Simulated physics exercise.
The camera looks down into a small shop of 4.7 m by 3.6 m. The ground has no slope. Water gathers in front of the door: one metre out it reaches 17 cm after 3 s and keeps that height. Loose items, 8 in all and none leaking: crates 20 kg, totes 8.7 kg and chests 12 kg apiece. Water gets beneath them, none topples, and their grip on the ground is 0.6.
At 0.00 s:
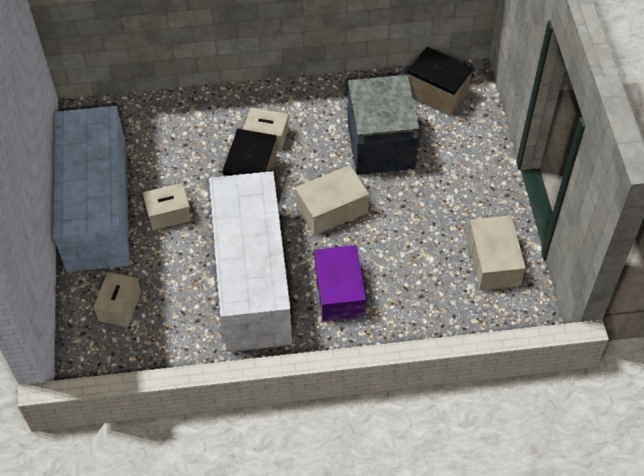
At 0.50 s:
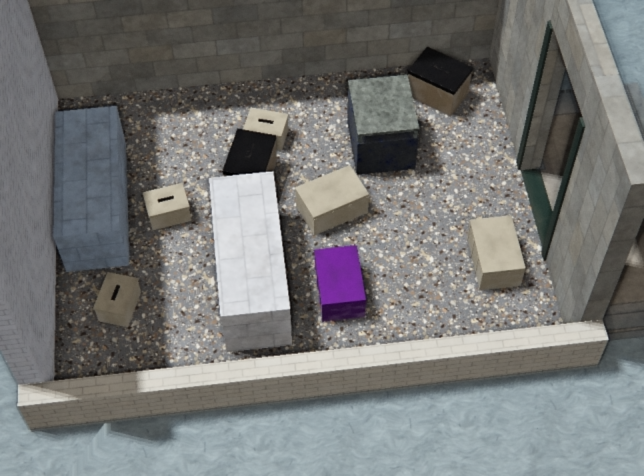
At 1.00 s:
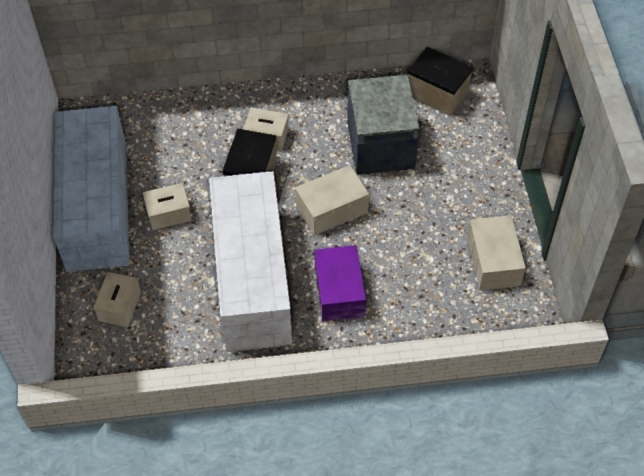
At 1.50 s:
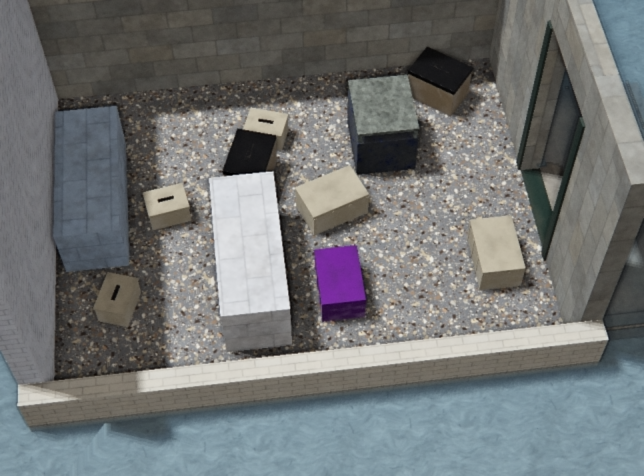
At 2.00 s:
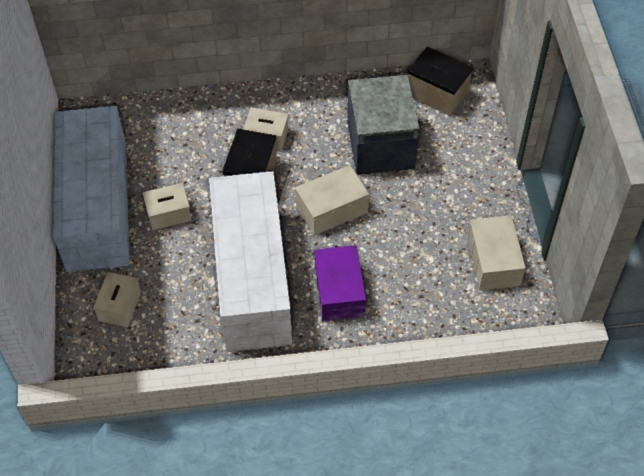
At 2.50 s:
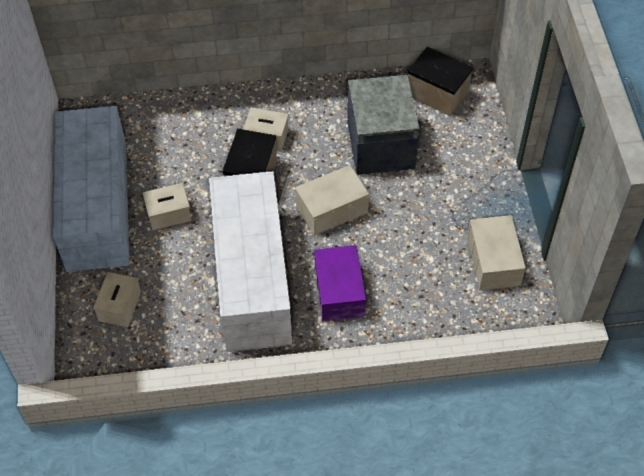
In the video, water covers the pale ground outside a small walled room and rises gradually at the doorway on the right, then a shallow patch spreads inside near a beige box, while the purple crate and other items stay still.
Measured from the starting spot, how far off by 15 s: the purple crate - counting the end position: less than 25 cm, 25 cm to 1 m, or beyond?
The purple crate slides a little.
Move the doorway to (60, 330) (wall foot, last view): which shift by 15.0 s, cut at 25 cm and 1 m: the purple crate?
Then the purple crate stays put.
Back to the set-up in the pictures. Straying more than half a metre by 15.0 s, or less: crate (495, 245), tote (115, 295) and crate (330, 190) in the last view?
In turn: More, under, more.
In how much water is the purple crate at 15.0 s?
About 9 cm.
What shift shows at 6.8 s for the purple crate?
Roughly 0 cm by then.
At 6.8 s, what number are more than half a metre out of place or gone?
I count 0.
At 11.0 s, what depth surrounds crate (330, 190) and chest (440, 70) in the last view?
About 6 and 6 cm.
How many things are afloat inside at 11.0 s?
3 of them.
After 3.5 s the purple crate is near (340, 274), 0.0 m from its start, aground; 0 afloat.
After 6.8 s the purple crate is near (340, 274), 0.0 m from its start, aground; 0 afloat.
After 11.0 s the purple crate is near (392, 272), 0.5 m from its start, afloat; 3 afloat.
After 15.0 s the purple crate is near (376, 318), 0.6 m from its start, afloat; 8 afloat.
